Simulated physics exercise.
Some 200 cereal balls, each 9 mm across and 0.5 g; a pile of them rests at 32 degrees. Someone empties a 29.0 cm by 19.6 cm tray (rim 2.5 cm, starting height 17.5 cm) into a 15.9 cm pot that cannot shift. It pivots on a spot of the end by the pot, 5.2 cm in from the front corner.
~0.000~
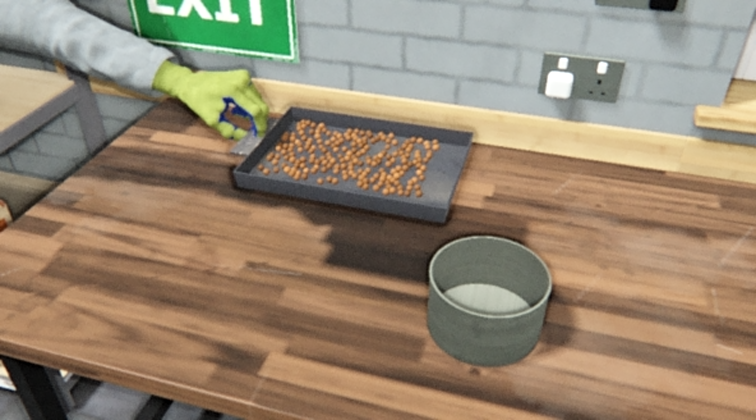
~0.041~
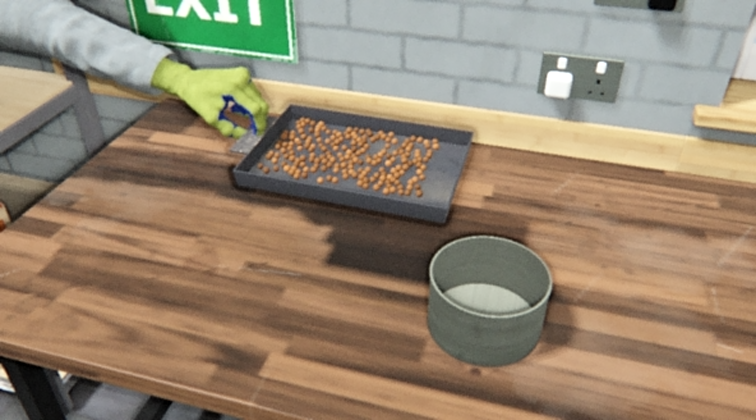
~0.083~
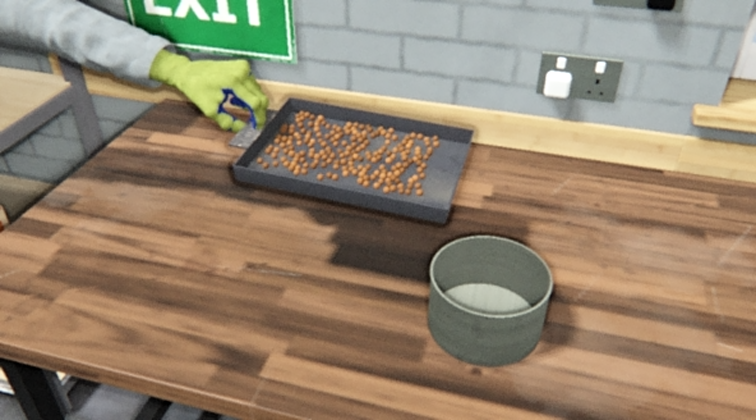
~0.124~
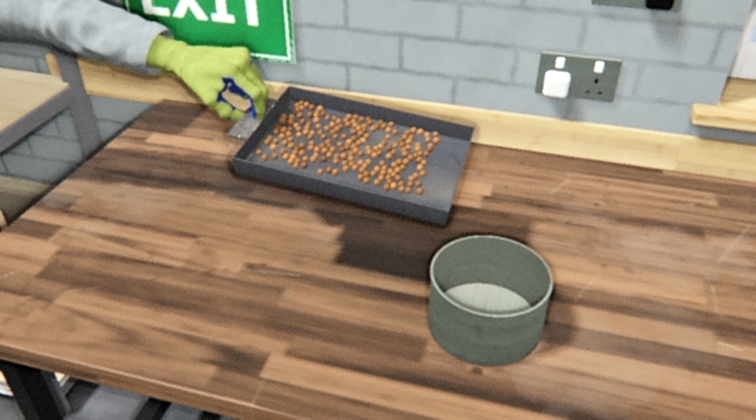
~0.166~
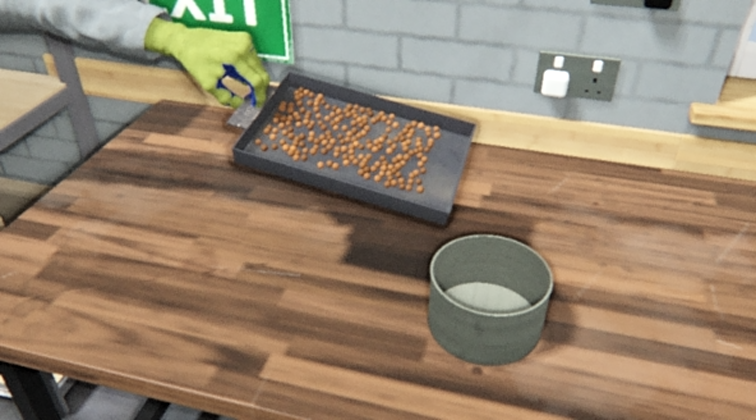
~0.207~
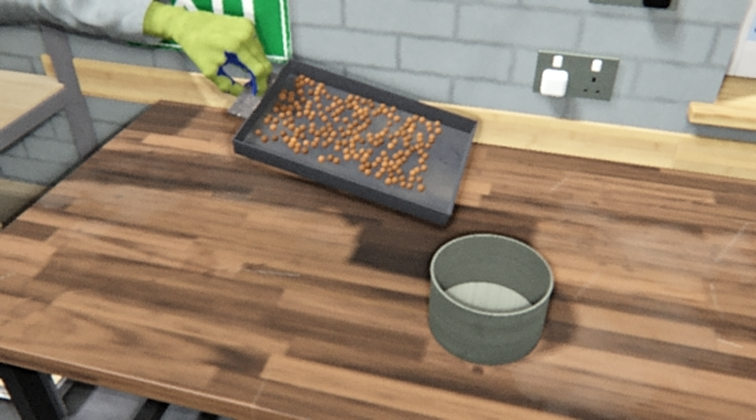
A dark tray of small orange-brown balls sat level on a wooden counter behind a round grey-green pot, then a green-gloved hand raised its left end, slanting it down to the right.
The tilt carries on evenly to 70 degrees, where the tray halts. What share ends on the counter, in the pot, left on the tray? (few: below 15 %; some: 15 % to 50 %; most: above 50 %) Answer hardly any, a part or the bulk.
Counter hardly any, pot a part, tray the bulk.
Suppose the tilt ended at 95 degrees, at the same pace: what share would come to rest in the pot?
In that case some 95 per cent.
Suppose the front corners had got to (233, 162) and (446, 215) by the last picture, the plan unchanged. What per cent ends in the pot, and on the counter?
Pot 5, counter 5.
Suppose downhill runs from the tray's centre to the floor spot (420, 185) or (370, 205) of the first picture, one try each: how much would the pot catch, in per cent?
About 30 and 5 per cent.
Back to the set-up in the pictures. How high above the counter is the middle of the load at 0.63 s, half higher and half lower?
Roughly 22 cm.
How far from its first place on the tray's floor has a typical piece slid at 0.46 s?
Roughly 5 cm.
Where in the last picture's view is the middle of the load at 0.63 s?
Near (431, 182).
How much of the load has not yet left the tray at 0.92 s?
Some 70 per cent of the load.
After 0.46 s, tilt 43 degrees; the tray holds 100 %, the pot 0 %.
Then, at 0.63 s, tilt 61 degrees; the tray holds 100 %, the pot 0 %.
After 0.92 s, tilt 70 degrees; the tray holds 70 %, the pot 30 %.
By 1.7 s all is still; counter 0 %, pot 35 %, tray 65 %.
